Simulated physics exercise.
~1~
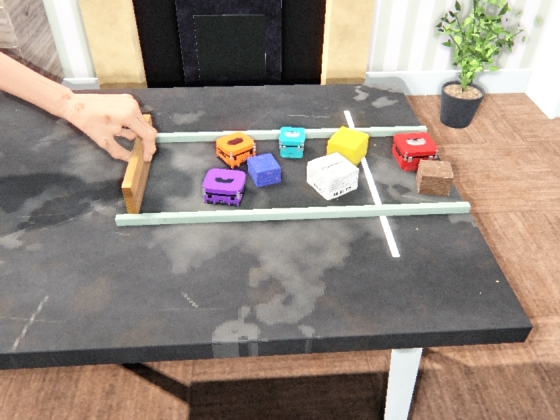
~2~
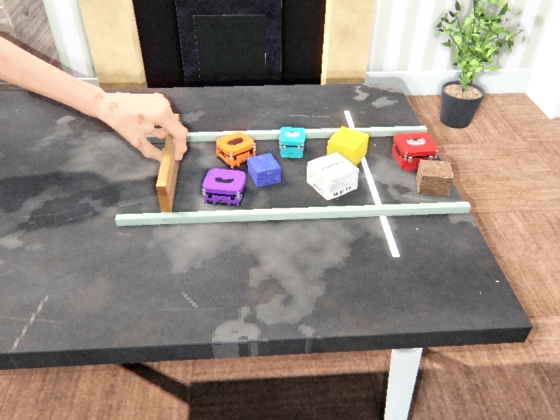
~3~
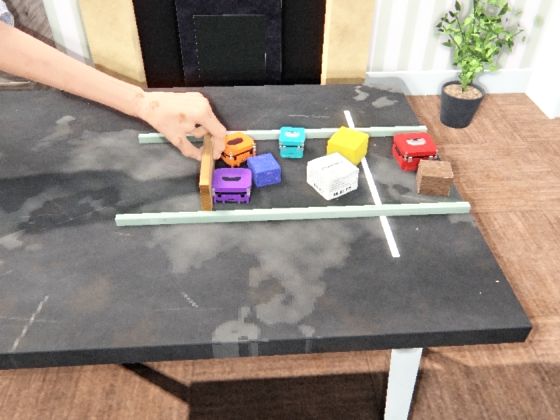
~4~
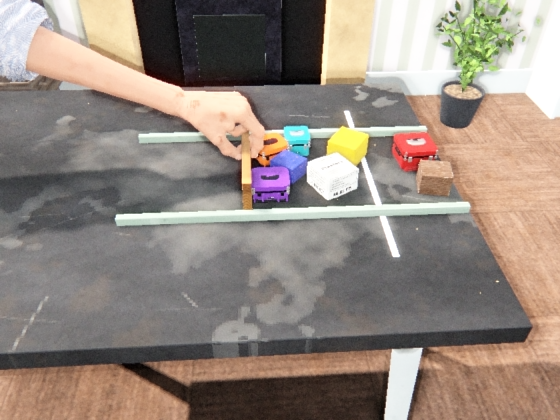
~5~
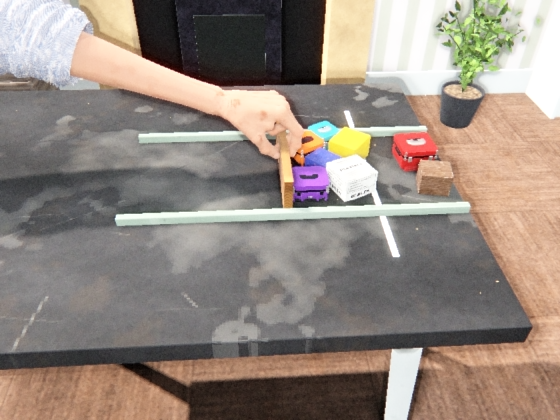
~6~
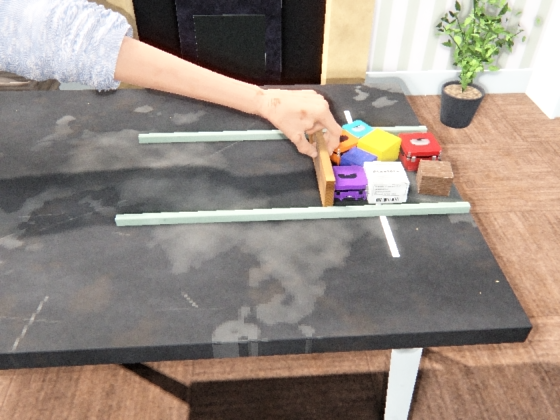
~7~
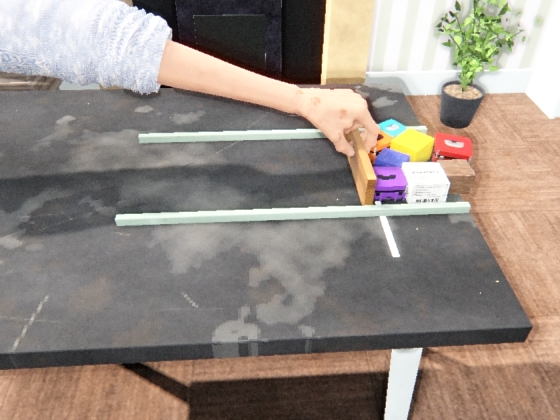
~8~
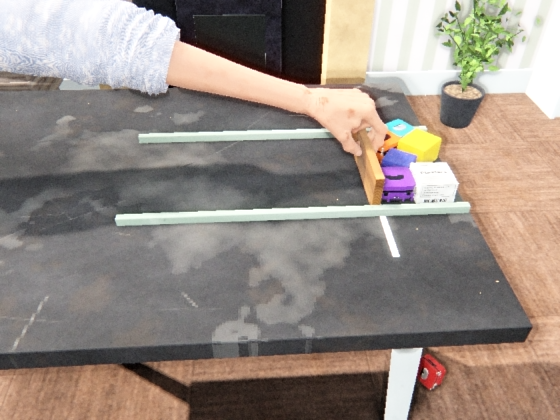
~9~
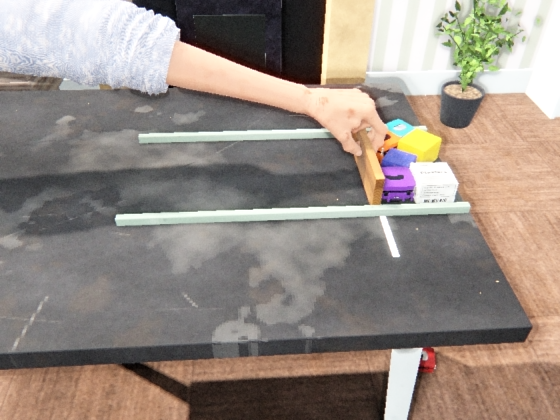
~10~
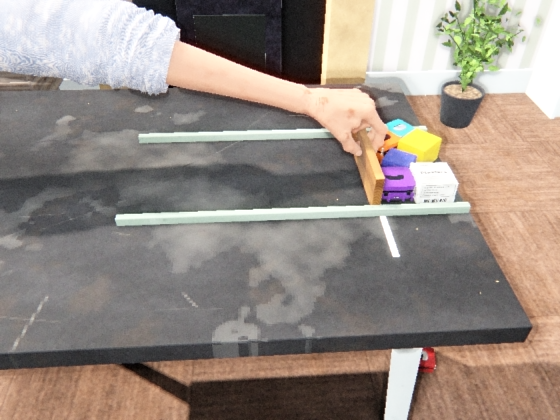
On a dark table, a hand slides a board right, pushing two items off the edge.
